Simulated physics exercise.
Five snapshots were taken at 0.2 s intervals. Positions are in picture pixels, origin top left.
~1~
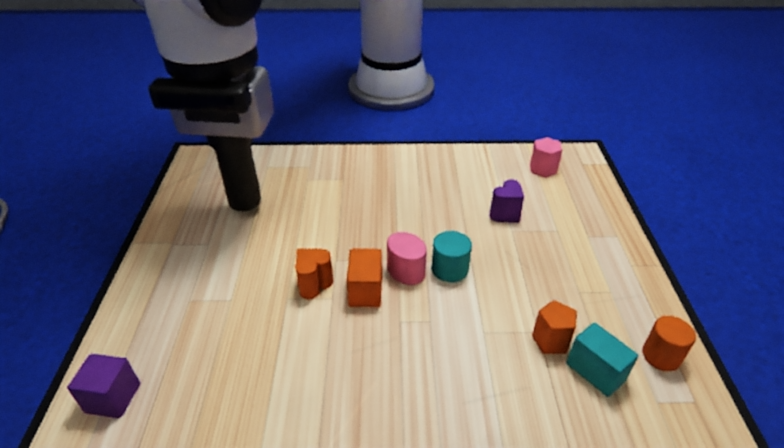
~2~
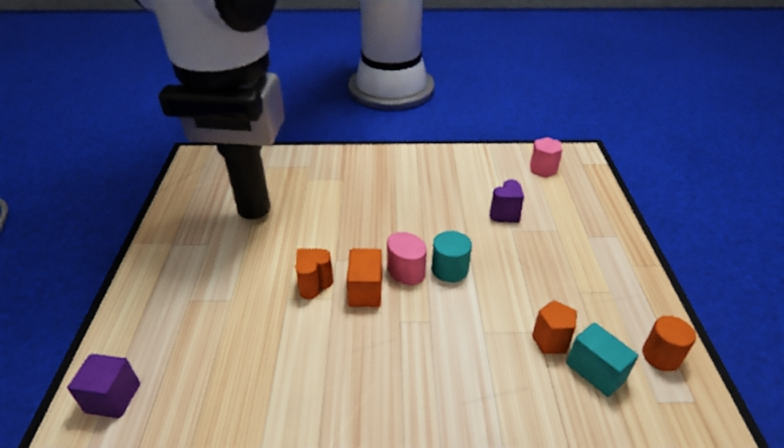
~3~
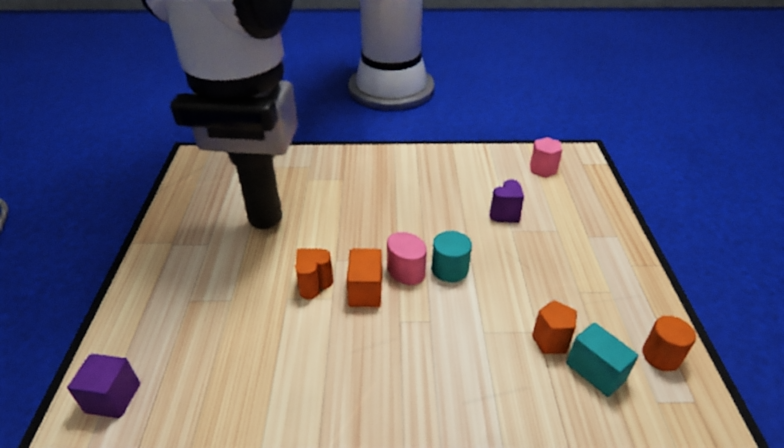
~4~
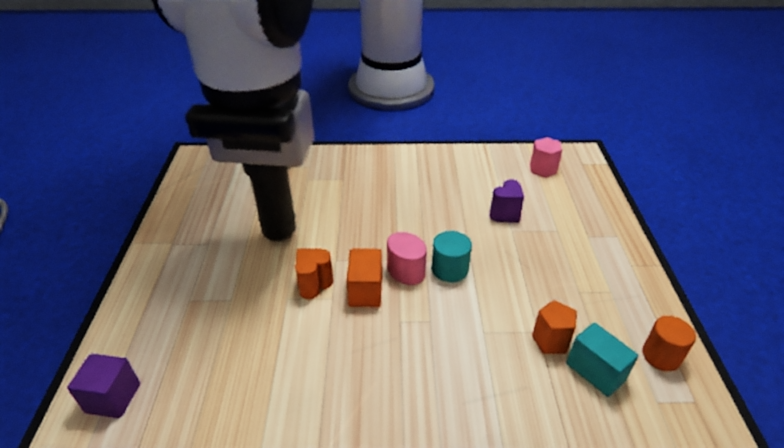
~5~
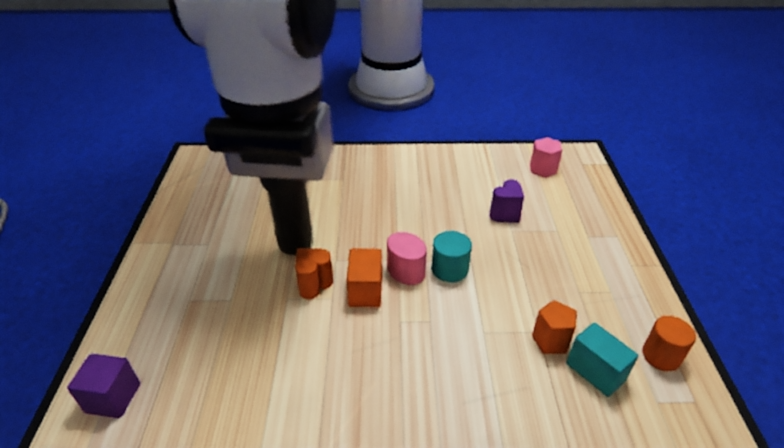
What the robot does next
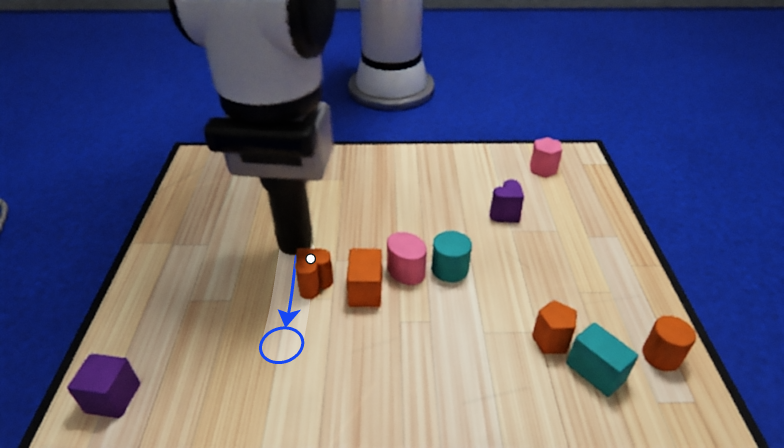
A robot arm with a black rod stands at the upper left of a pale wooden board on a blue surface, seen from above and in front by a still camera. Orange, pink and teal blocks sit mid-board, with purple blocks lower left and upper right, and more orange, teal and pink along the right. The arm slides the rod steadily rightward and nearer, up to the orange heart-shaped block, while the blocks stay still.
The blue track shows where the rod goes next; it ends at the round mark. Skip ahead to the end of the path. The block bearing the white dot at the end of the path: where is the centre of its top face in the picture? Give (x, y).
The block bearing the white dot ends near (321, 278).
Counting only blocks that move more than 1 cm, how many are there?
Most likely one.
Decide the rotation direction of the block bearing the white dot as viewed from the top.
It is turned anticlockwise.
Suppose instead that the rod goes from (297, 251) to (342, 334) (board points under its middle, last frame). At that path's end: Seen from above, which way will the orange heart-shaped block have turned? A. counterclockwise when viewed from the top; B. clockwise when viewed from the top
(A)
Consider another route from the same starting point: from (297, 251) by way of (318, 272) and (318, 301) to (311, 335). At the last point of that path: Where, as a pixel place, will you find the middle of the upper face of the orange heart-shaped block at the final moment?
At the end it should sit near (317, 339).
Drawn move, from (297, 251) via (294, 279) and (289, 310), ending at (282, 345); the dot is on the orange heart-shaped block.
The first path, step by step. One third of the way, rod (292, 272); orange heart-shaped block (317, 267), turned 35° anticlockwise.
Two thirds of the way, rod (288, 304); orange heart-shaped block (321, 278), turned 95° anticlockwise.
At the end, rod (280, 338); orange heart-shaped block (321, 278), turned 95° anticlockwise; orange oblong still.
